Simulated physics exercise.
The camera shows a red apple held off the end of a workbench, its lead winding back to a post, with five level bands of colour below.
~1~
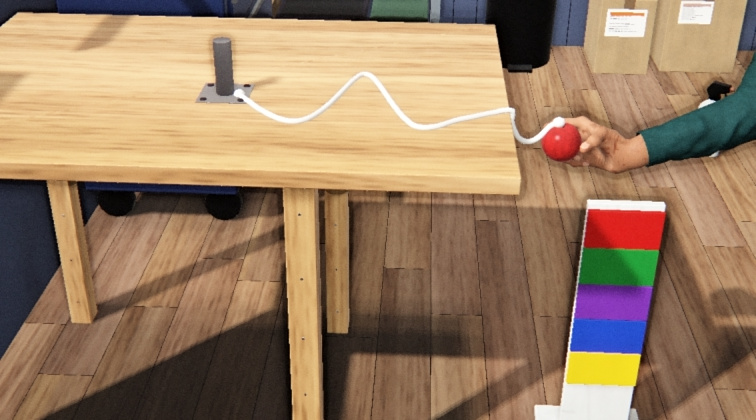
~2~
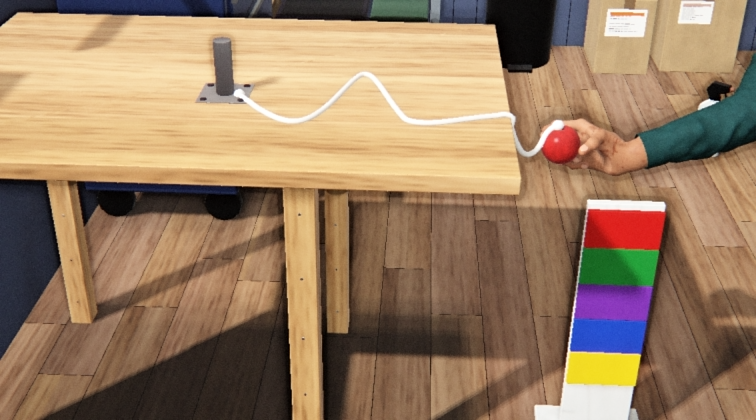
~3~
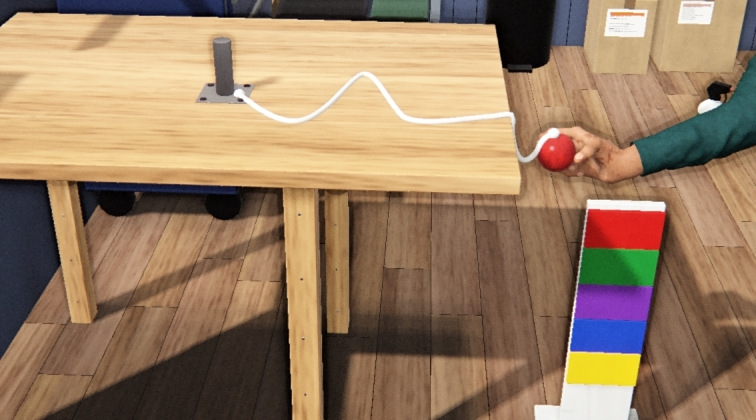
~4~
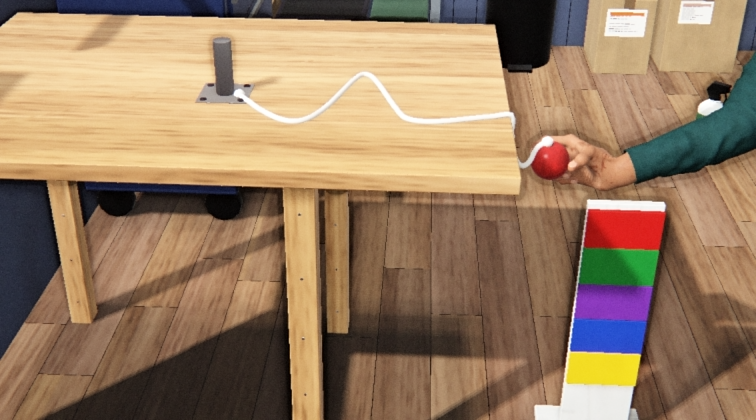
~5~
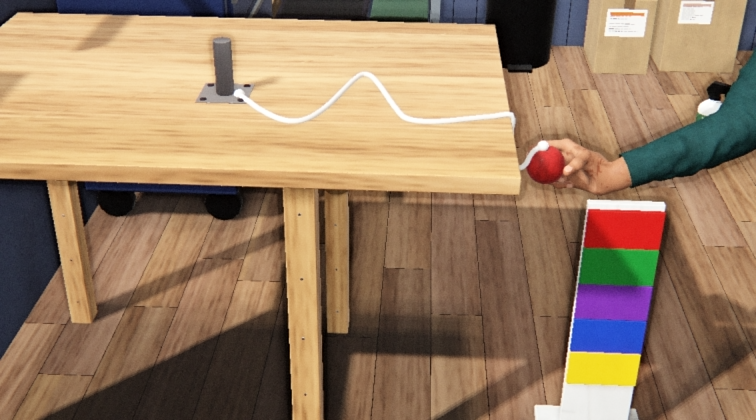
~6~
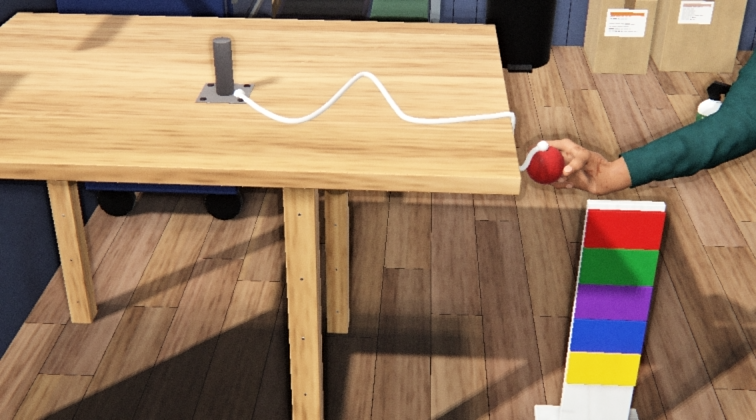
A hand in a green sleeve reaches in from the right, holding a red ball-like object just off the end of a wooden workbench, seen from slightly above in a workshop. A wavy white cord runs from it to a dark post on the bench, above a board banded red, green, purple, blue and yellow. The hand eases the object slightly down and left, then stays still, the camera fixed.
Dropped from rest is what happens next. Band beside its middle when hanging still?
Yellow.
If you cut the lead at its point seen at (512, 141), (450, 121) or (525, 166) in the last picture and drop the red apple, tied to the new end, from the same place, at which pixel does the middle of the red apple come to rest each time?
Try by try: (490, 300), (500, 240) and (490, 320).
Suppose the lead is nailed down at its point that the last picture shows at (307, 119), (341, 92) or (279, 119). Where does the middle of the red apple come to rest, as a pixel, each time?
Expect roughly (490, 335) for the first, (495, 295) for the second and (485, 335) for the third.
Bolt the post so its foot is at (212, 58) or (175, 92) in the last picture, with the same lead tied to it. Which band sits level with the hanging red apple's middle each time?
Going case by case, it's blue and then blue.
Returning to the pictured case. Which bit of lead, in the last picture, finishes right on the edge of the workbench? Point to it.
It's near (380, 85) in the last picture.
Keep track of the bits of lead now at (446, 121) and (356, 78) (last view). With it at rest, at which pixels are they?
First one close to (498, 222), second close to (462, 102).
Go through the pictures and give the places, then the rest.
The first frame shows red apple (562, 142); red (624, 231); green (619, 268); purple (613, 303); blue (608, 338); yellow (603, 370).
The second frame shows red apple (560, 144); lead through (264, 112) (331, 103) (373, 78) (404, 117) (498, 116).
The third frame shows red apple (556, 152).
The fourth frame shows red apple (550, 160); lead through (264, 112) (331, 103) (373, 78) (404, 118) (501, 116).
The fifth frame shows red apple (546, 165).
The sixth frame shows red apple (545, 165); lead through (264, 112) (331, 103) (373, 78) (404, 117) (502, 116).
Early on, apple near (491, 338); level with blue.
Midway, apple near (489, 362); level with yellow.
Finally, apple near (483, 364); level with yellow. The yellow one.
